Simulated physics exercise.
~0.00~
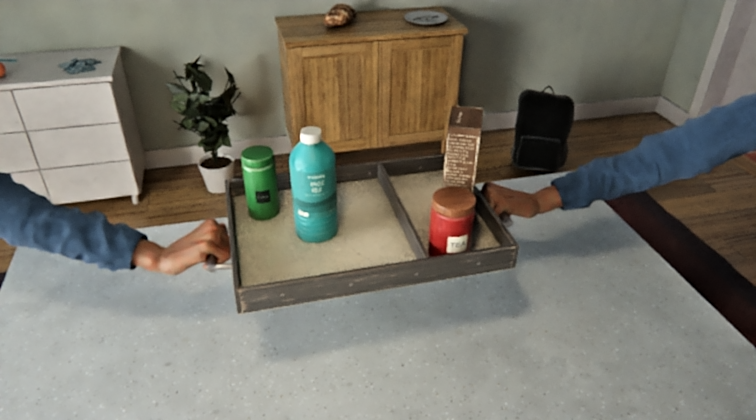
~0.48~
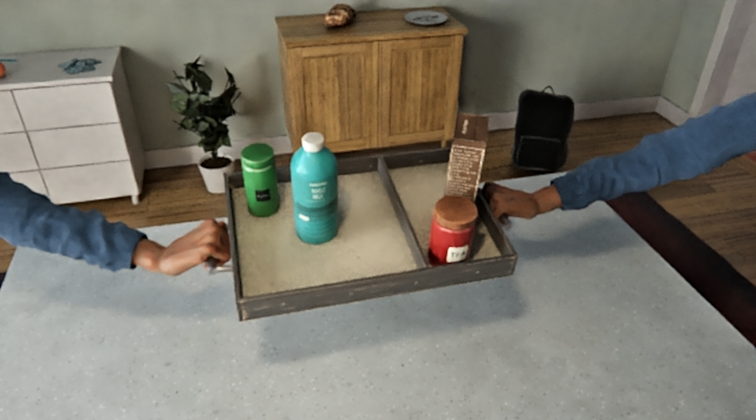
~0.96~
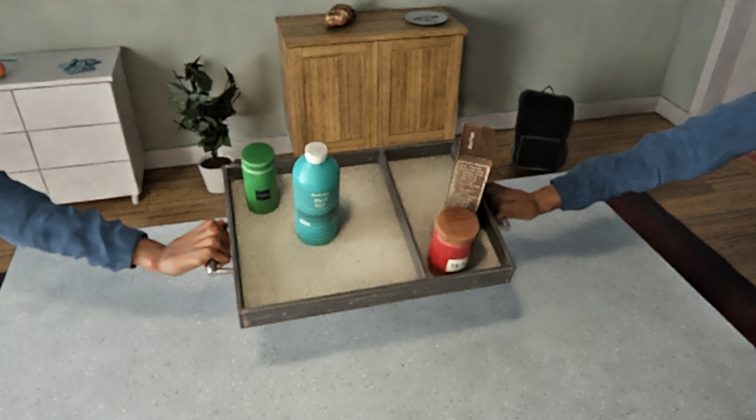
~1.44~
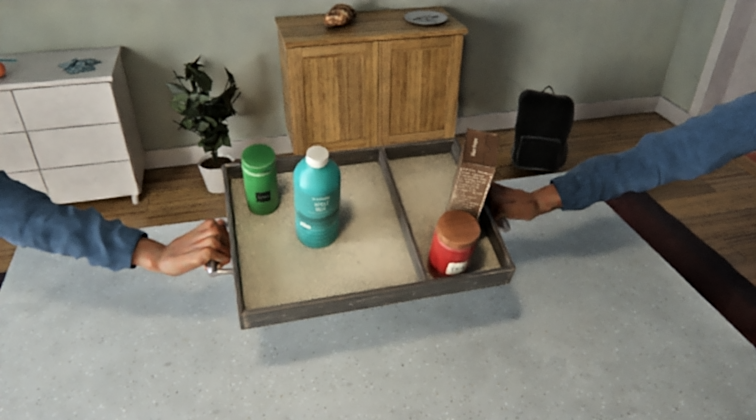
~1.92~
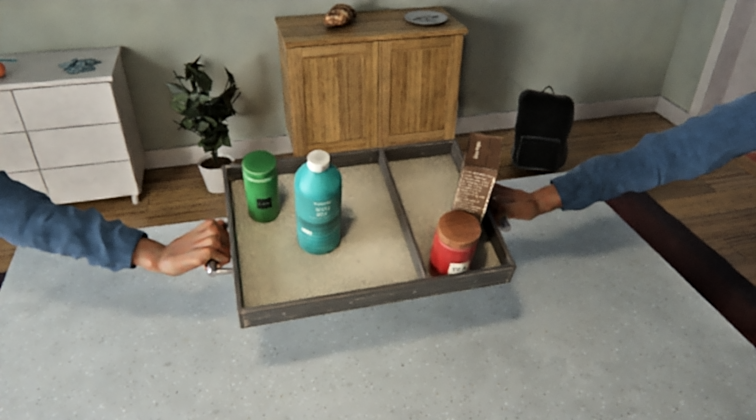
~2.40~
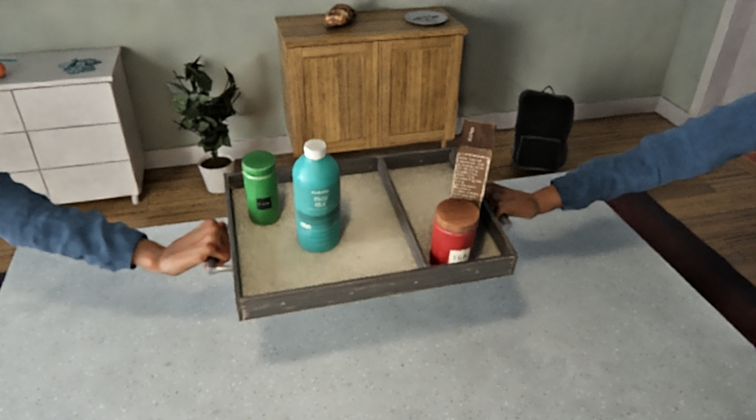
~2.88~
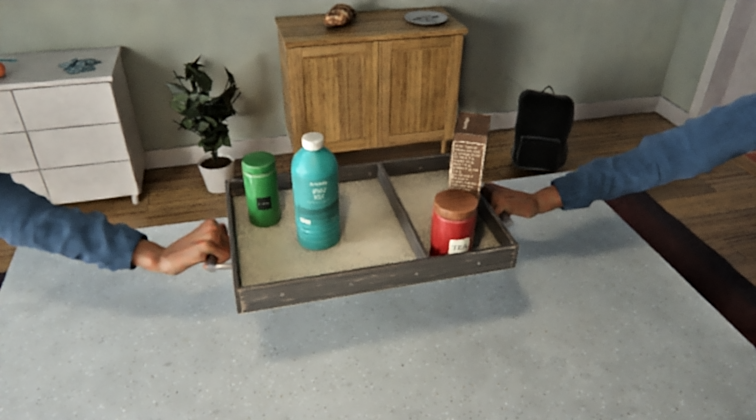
Two hands in blue sleeves hold a grey wooden tray above a pale tabletop, seen from slightly above in a room with a wooden cabinet, white drawers, a potted plant and a black backpack behind. A green jar and a turquoise bottle with a white cap stand left of the tray's divider, with a red jar and a brown carton on the right. The hands dip the near edge, and the items lean with the tray, shifting only slightly. After a brief hold, they bring the tray back towards level. All four items end upright, close to where they began.
